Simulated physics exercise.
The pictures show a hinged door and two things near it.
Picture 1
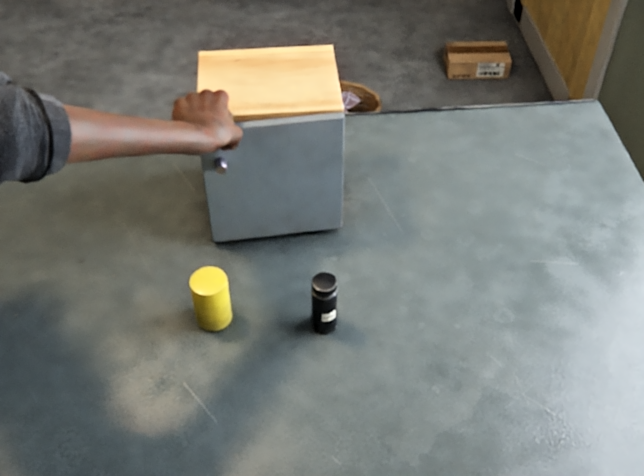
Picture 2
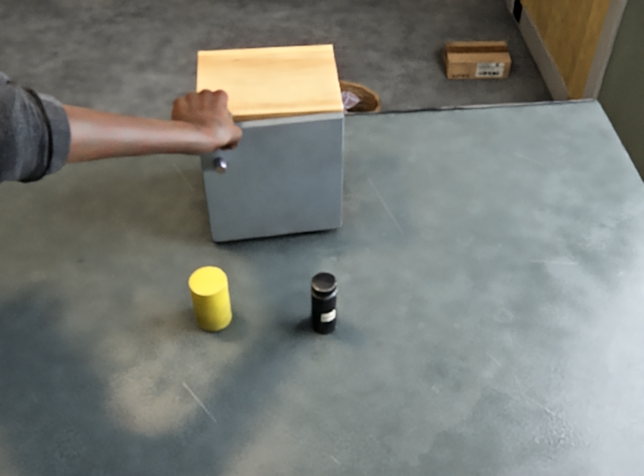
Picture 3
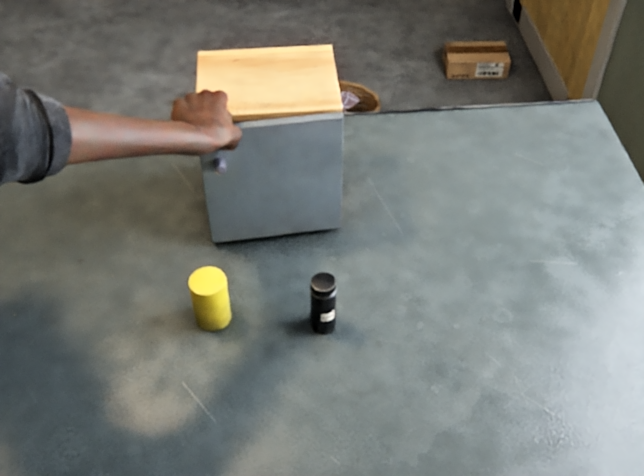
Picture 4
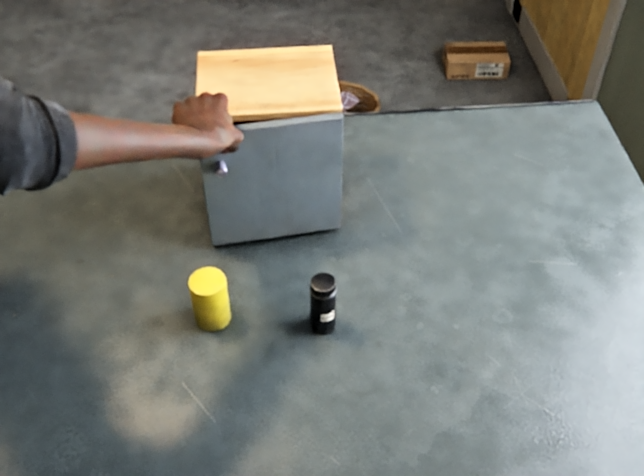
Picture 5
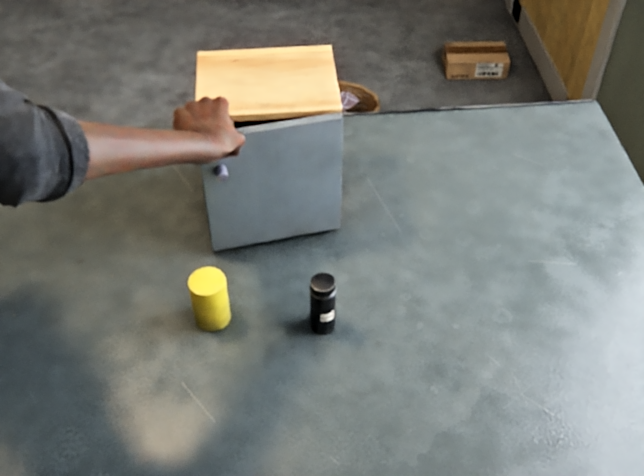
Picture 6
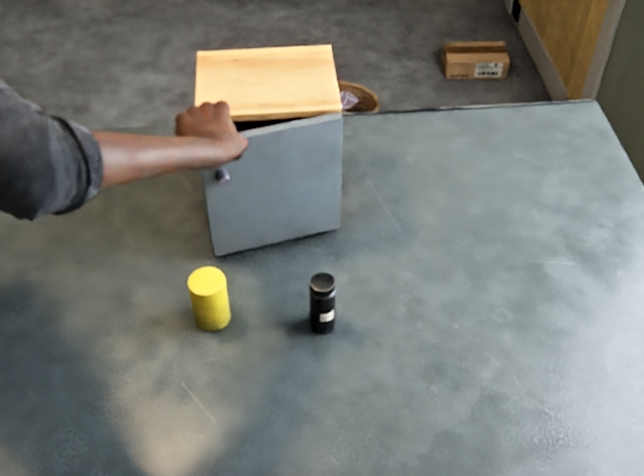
A person's arm in a dark grey sleeve reaches in from the left over a grey tabletop, seen from above by a camera that stays still. Its hand grips the top left edge of a grey door on a pale wooden box, with a yellow candle and a small black shaker standing in front. The door, barely ajar, swings slightly further open as the hand draws it forward, while both objects stay put.
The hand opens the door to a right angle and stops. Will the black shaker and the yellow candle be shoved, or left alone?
The black shaker is pushed along; the yellow candle remains where it is.
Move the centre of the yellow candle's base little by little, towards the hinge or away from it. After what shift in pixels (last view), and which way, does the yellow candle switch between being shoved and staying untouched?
About 20 pixels right.
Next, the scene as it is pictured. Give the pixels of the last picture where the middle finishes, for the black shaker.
Around (368, 307).
Then, 1.40 s past the last view, door 73° open; black shaker moving near (328, 305); yellow candle at rest near (210, 299).
Then, 1.58 s past the last view, door 80° open; black shaker travelled about its own width near (346, 308); yellow candle at rest near (210, 299).
Then, 1.72 s past the last view, door 86° open; black shaker travelled about its own width near (360, 307); yellow candle at rest near (210, 299).
Finally, the black shaker gets knocked, near (368, 307); the yellow candle escapes contact, near (210, 299).
